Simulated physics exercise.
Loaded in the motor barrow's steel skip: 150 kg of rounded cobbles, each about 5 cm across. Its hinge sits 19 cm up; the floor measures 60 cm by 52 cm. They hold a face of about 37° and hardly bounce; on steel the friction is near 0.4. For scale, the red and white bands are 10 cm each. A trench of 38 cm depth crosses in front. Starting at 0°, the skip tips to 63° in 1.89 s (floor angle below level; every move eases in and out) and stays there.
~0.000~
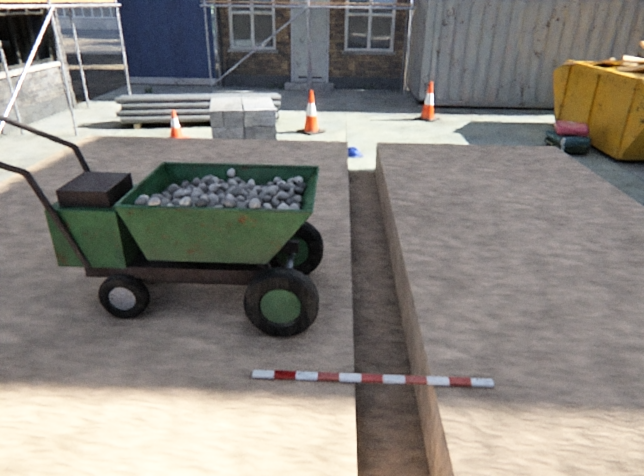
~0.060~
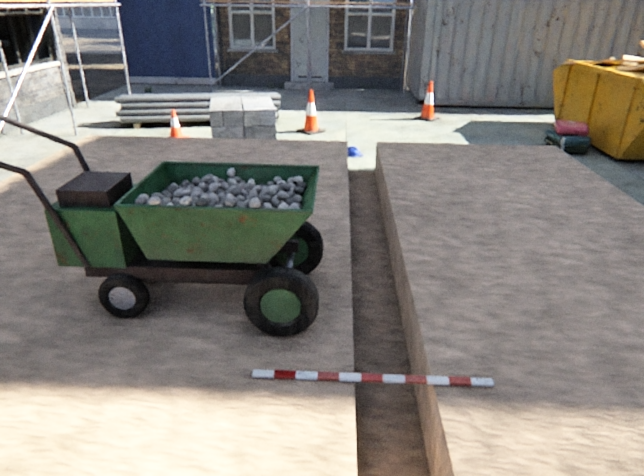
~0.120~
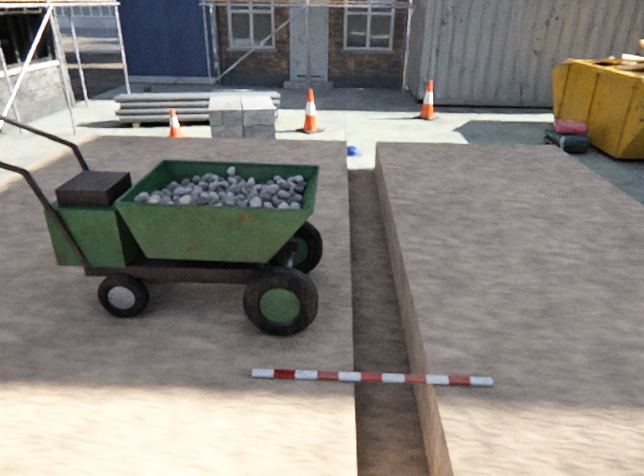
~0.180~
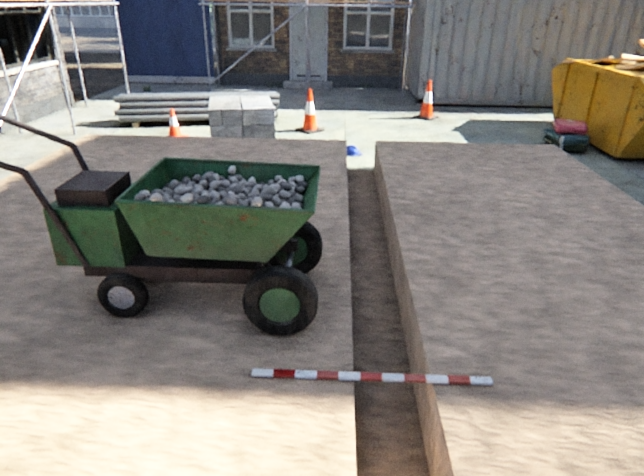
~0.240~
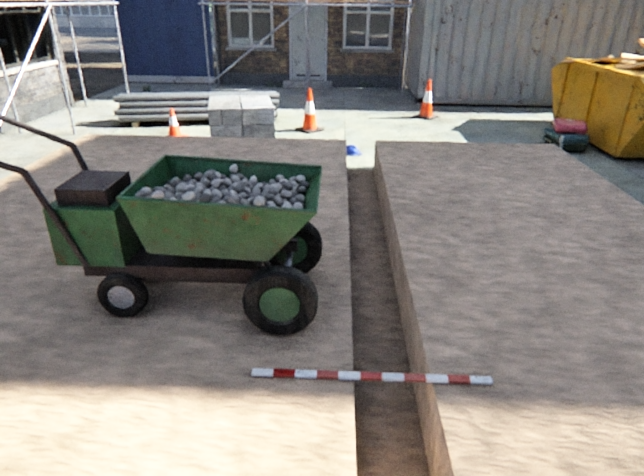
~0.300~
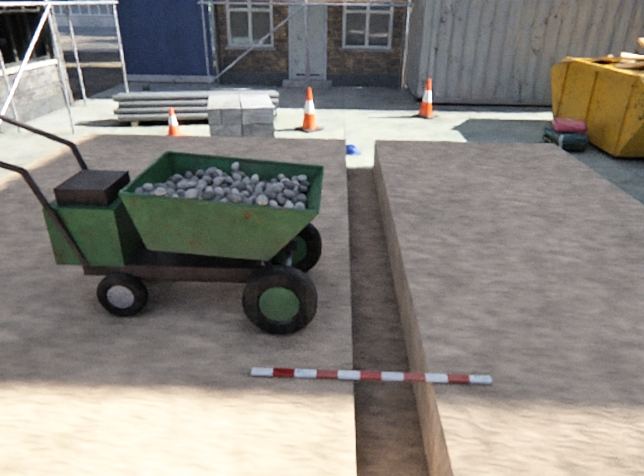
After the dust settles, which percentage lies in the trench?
Close to 57 in a hundred.
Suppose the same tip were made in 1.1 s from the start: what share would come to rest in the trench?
Then about 50 per cent.
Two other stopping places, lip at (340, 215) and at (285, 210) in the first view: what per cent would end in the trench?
Near 35 per cent from the first place, 75 from the second.
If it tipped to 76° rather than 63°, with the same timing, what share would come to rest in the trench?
In that case some 60 per cent.
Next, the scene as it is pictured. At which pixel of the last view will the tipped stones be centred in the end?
Around (396, 341).
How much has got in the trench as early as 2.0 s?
About 15 per cent by then.
After 1.4 s the floor is at 53°; 100 % in the skip; the foremost stones are at (384, 249).
After 2.0 s the floor is at 63°; 70 % in the skip, 17 % in the trench, 13 % past the trench; the foremost stones are at (485, 324).
After 2.3 s the floor is at 63°; 50 % in the skip, 26 % in the trench, 24 % past the trench; the foremost stones are at (536, 324).
After 4.3 s the floor is at 63°; 18 % in the skip, 57 % in the trench, 25 % past the trench; the foremost stones are at (551, 310).
